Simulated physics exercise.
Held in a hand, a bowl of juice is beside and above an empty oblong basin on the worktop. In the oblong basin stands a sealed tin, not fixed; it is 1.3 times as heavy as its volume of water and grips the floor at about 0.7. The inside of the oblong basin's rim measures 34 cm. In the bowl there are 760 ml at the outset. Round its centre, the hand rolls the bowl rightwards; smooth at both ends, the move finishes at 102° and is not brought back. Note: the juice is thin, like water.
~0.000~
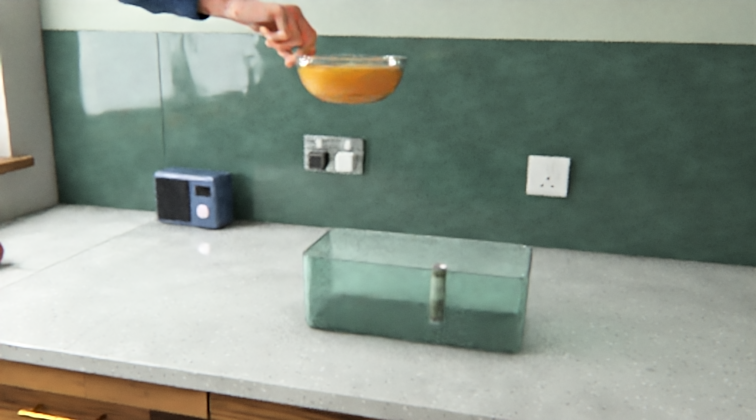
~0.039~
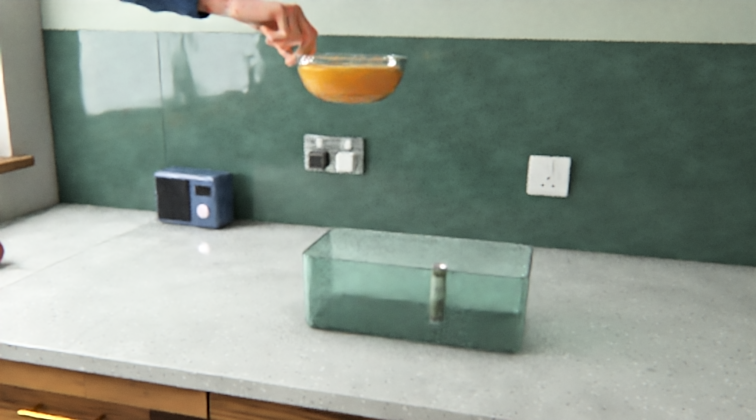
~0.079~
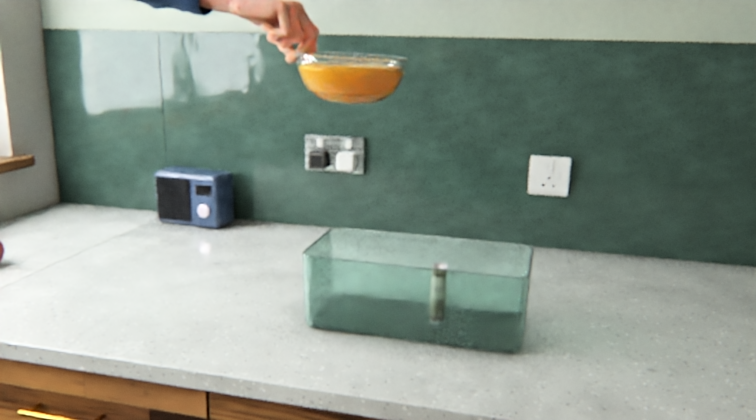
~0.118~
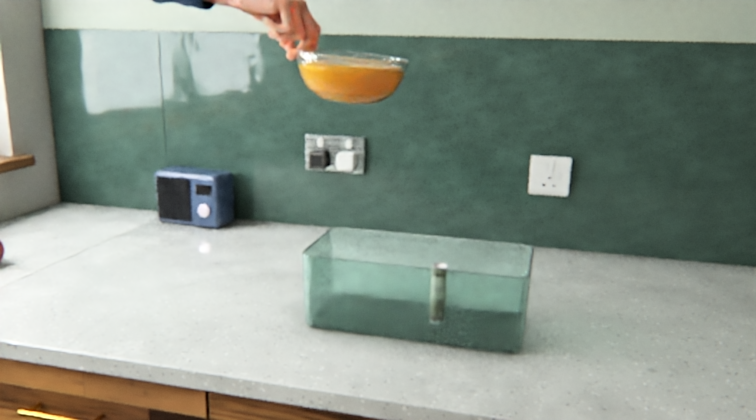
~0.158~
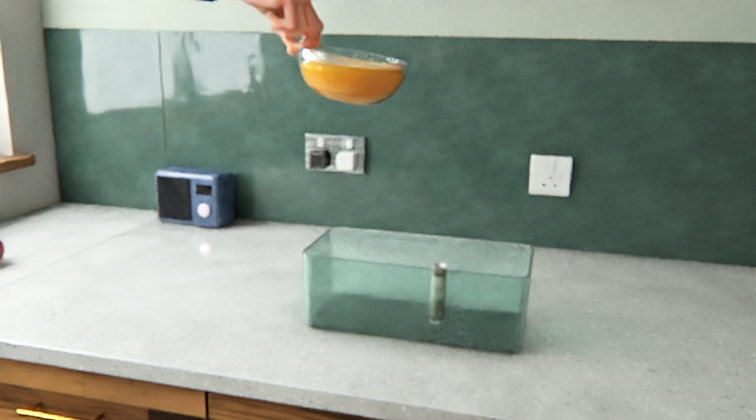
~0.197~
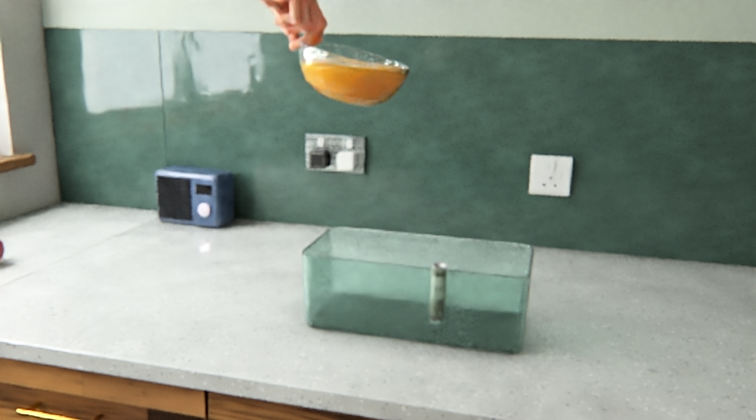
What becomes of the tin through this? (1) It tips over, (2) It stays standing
2, it stays standing.
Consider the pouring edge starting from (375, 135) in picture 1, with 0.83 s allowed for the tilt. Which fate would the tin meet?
Then it stays on its base.
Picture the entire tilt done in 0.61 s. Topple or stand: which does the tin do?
Result: Tin upright.
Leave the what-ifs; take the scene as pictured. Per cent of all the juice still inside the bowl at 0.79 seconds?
About 1 percent.
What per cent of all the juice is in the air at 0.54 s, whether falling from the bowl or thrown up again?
It comes to about 64 percent.
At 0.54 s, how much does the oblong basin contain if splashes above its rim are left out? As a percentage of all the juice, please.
Estimate - around 5 in a hundred parts.
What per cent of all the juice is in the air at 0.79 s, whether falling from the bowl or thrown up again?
In-air share: About 14 %.
Then, 0.54 s in, the tilt is 74° and 31 per cent is still to pour; the tin stands where it began.
Then, 0.79 s in, the tilt is 101° and 1 per cent is still to pour; the tin stands where it began.
Then, 1.05 s in, the tilt is 102° and 0 per cent is still to pour; the tin stands where it began.
Then, 1.33 s in, the tilt is 102° and 0 per cent is still to pour; the tin stands where it began.
Finally, the tin stands where it began.
